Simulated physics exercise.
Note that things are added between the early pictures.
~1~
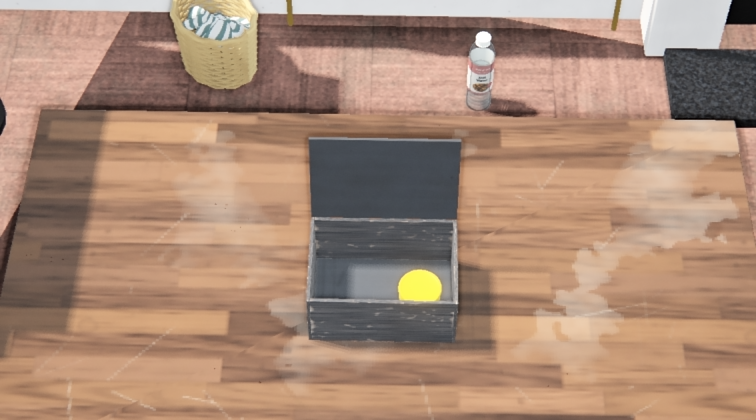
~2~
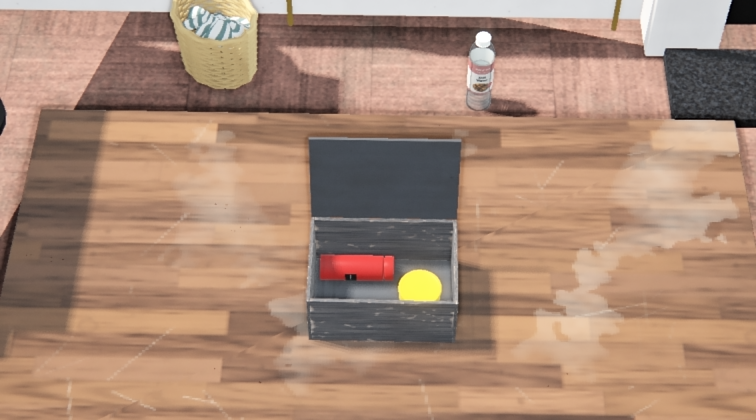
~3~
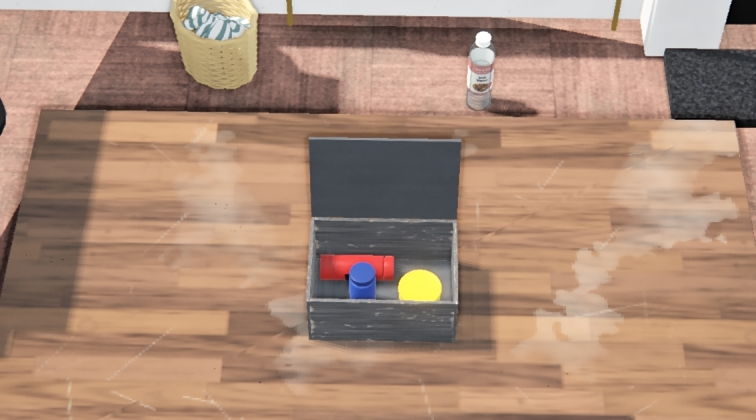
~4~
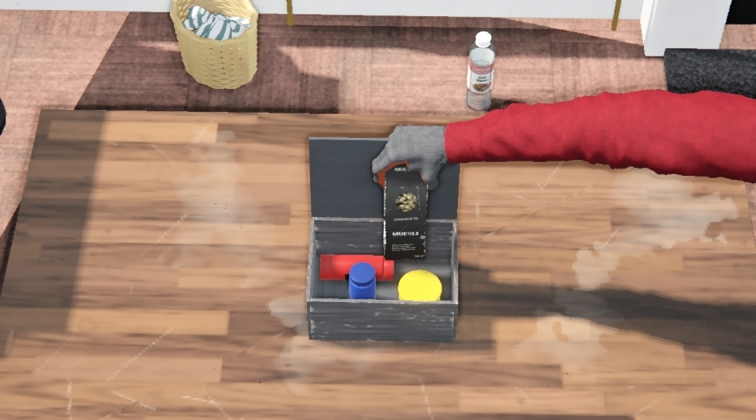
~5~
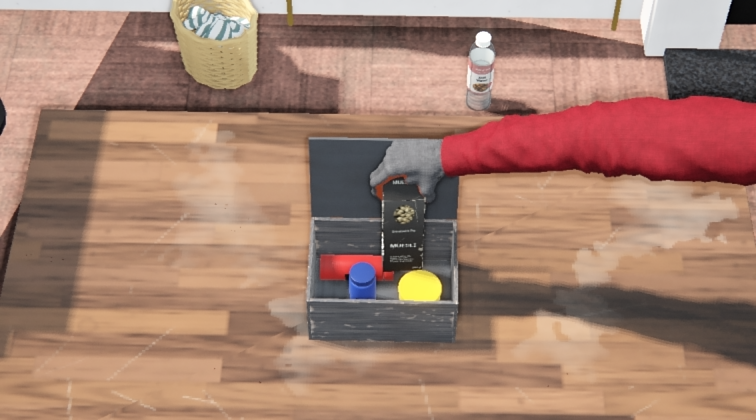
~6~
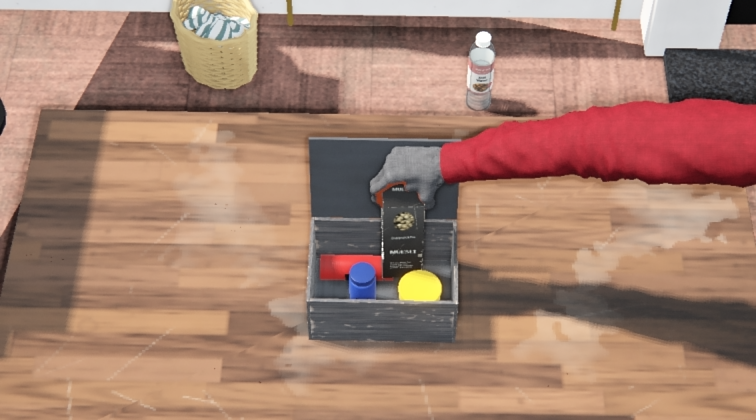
To begin with, an open dark box on a wooden table holds only a round yellow tin. A red container appears inside, then a blue one in front of it. A gloved hand in a red sleeve then holds a black carton upright over the box and lowers it slightly behind the tin.
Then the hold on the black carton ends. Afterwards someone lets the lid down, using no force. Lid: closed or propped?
The lid is going to stay parted from the rim.
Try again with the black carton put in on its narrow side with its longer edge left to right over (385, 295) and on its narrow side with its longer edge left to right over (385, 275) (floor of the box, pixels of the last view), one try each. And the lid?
Try one: Lid down; try two: Lid left up.
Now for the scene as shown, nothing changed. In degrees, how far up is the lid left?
The answer is about 45 degrees.
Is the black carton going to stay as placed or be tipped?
In the end, the black carton winds up askew.
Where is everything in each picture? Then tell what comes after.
In the first frame, the last thing is not in view yet.
In the second frame, the last thing is not in view yet; yellow tin (420, 300).
In the third frame, the last thing is not in view yet; blue shaker (363, 289).
The fourth frame shows still above its spot; black carton (405, 212); red shaker (357, 268).
The fifth frame shows still above its spot; black carton (403, 224); yellow tin (420, 300).
The sixth frame shows in place under the hand; black carton (402, 230); blue shaker (363, 289).
Then, 0.50 s past the last view, black carton rocked 45° from its first pose near (427, 258); red shaker displaced a little.
Then, 1.50 s past the last view, lid 66° above the rim; black carton rocked 45° from its first pose near (427, 258); red shaker displaced a little.
Then, 2.70 s past the last view, lid 43° above the rim; black carton rocked 45° from its first pose near (427, 258); red shaker displaced a little.
Finally, lid 43° above the rim; down or leaning hard in the box, black carton; the other 3 still in place. Final places as the last picture's camera would see them, black carton near (427, 258).
